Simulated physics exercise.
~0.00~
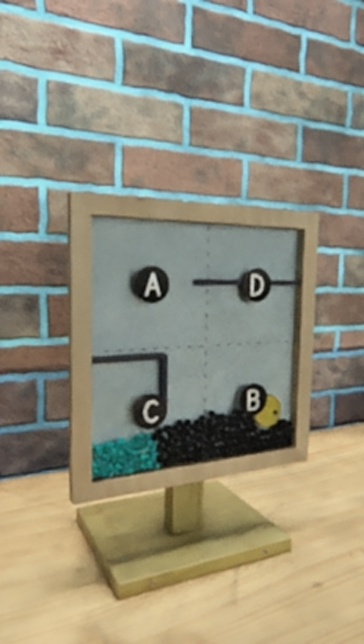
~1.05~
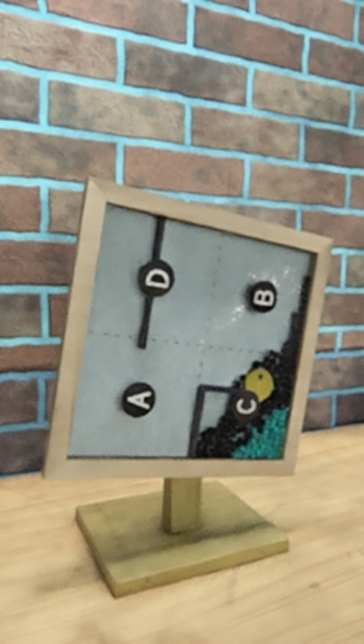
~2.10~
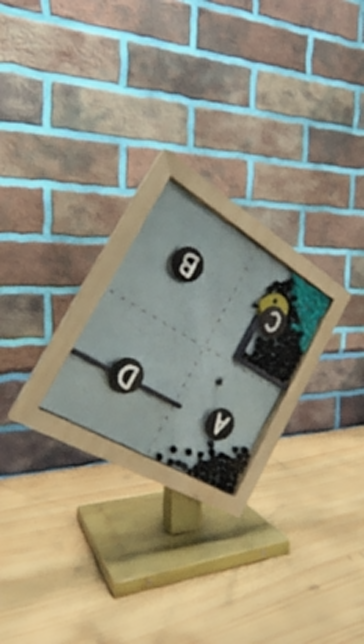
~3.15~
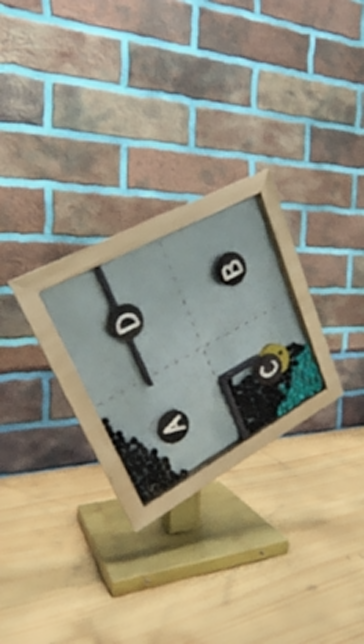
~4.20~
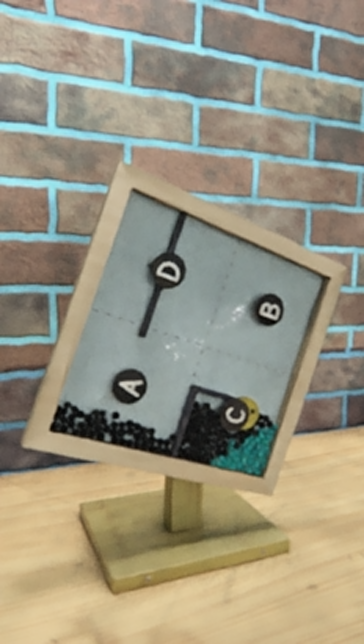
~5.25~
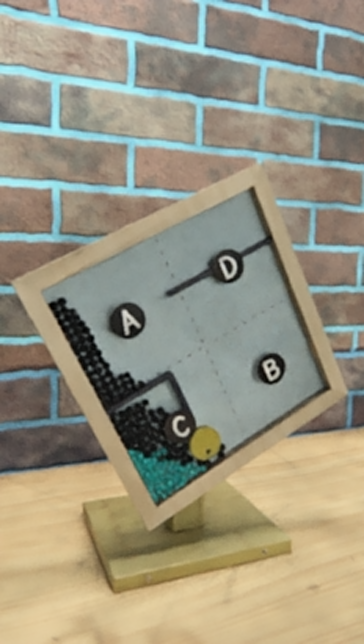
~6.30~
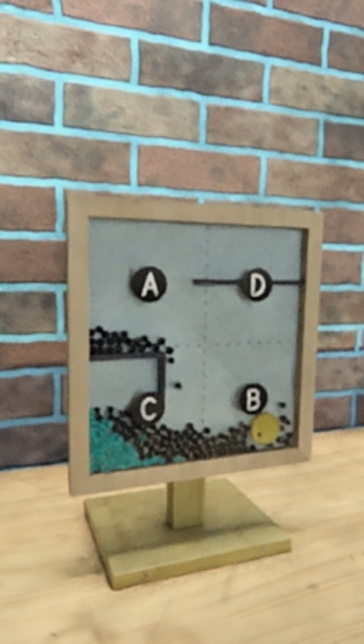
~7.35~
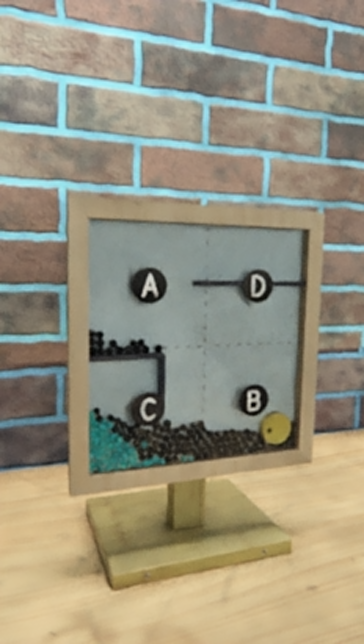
On a pale wooden table before a brick wall with blue mortar, seen from the front and slightly to one side, a clear-faced square case stands on a wooden base. Inside, black beads and smaller turquoise ones lie along the bottom with a yellow disc at right, among quarters lettered A, B, C and D. The case turns anticlockwise past its side, and the beads slide into the corners by C and A. It then swings back clockwise, beads tumbling along its lower edges. Level again, it holds beads on the ledge above C and across the bottom, turquoise at left, the disc at lower right.
